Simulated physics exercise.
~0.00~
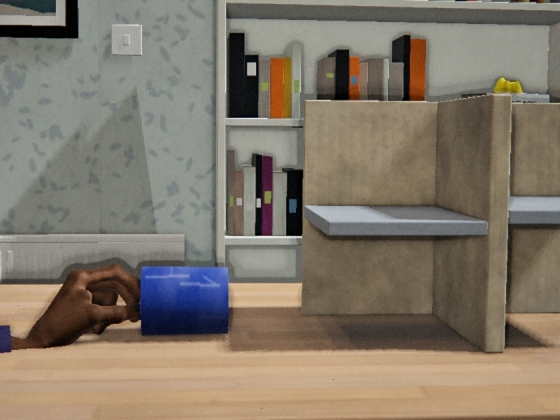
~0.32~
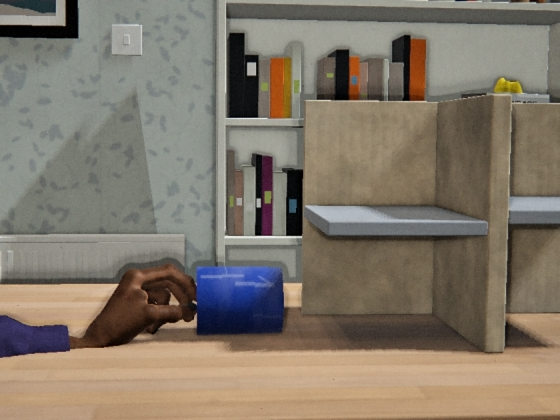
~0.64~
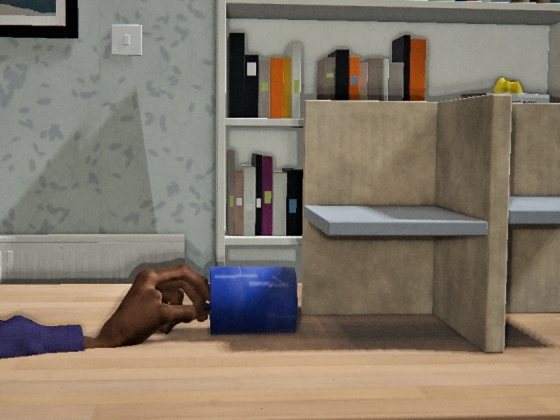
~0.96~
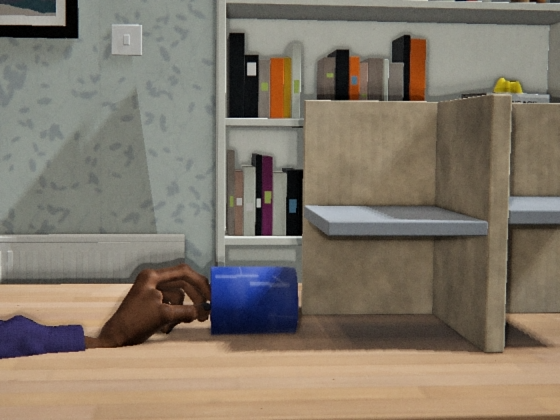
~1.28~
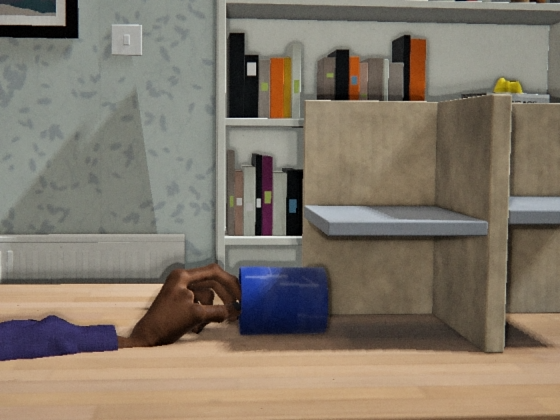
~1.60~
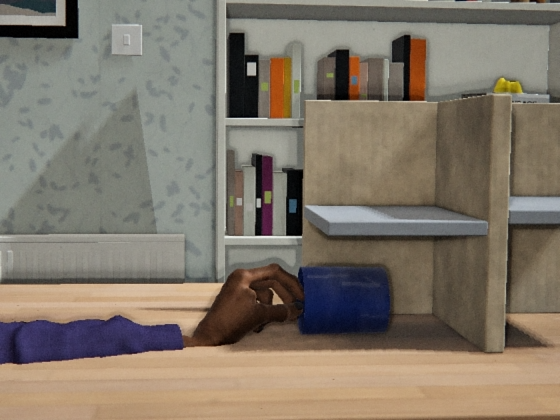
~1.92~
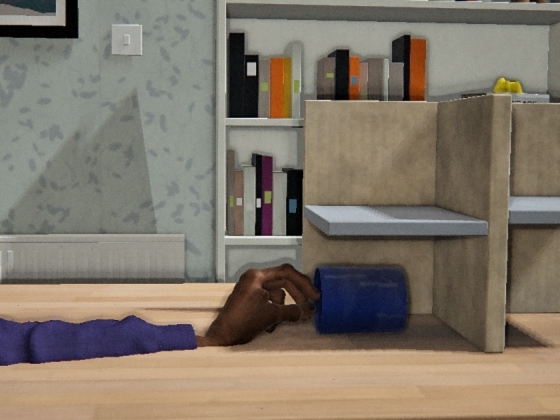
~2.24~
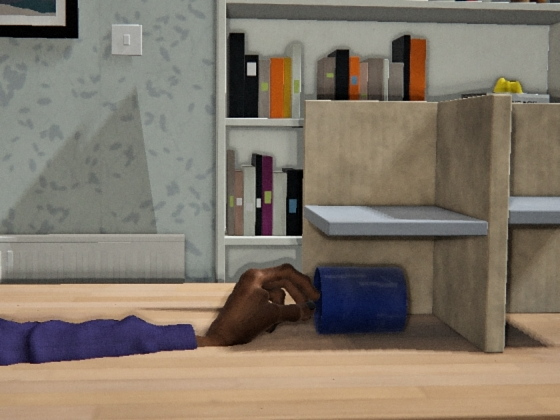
On a wooden tabletop, a hand pushing a blue cylinder on its side rightward in stages until it rests beneath a low shelf.
